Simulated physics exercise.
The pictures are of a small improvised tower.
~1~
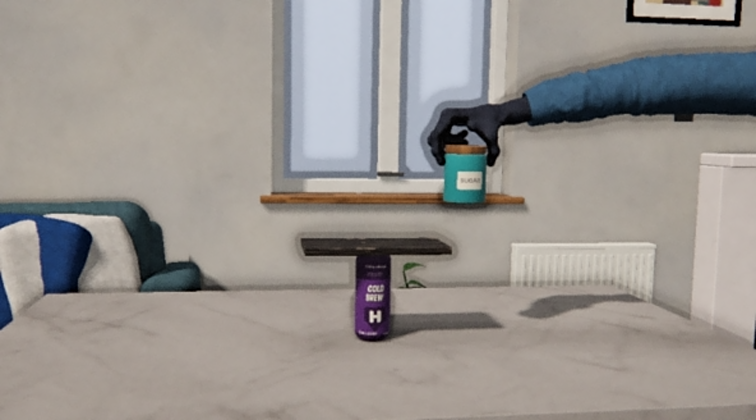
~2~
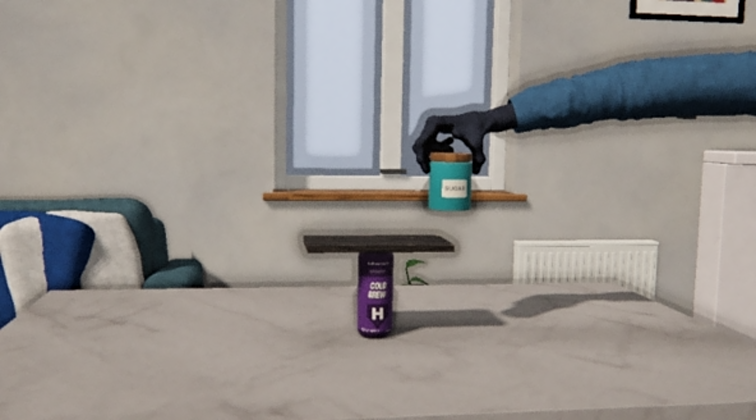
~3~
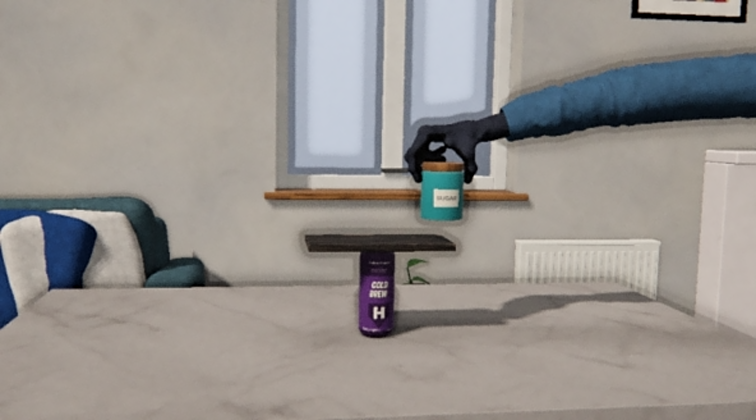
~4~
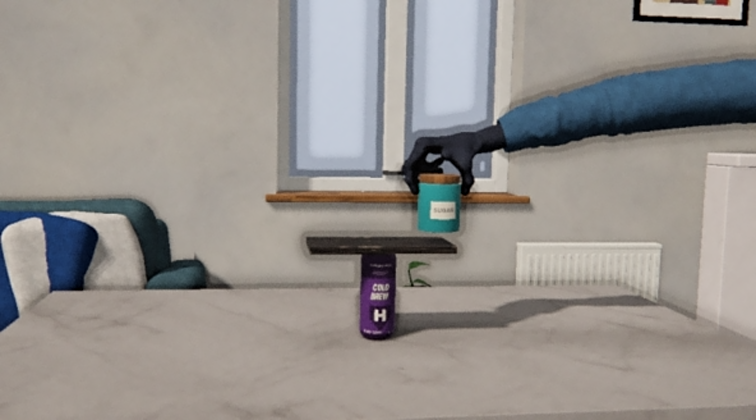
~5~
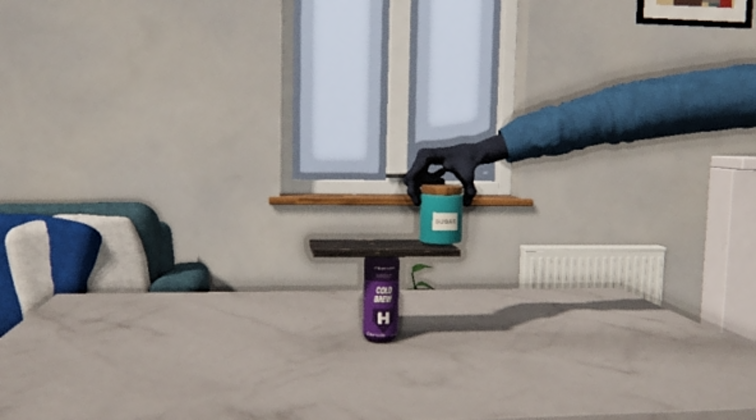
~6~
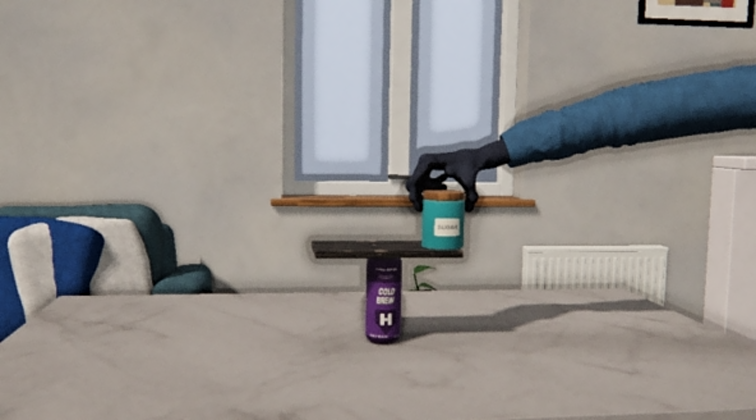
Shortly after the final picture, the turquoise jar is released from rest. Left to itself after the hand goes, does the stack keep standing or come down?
It does not stay steady.
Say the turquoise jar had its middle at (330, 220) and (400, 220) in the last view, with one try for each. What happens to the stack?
Trial 1: Falls over. Trial 2: Stable.
Then, 0.50 s on from there, turquoise jar and black board now fallen.
Then, 0.70 s on from there, things are still on the move.
In the end, fallen, turquoise jar and black board; purple can unmoved. The stack gives way.
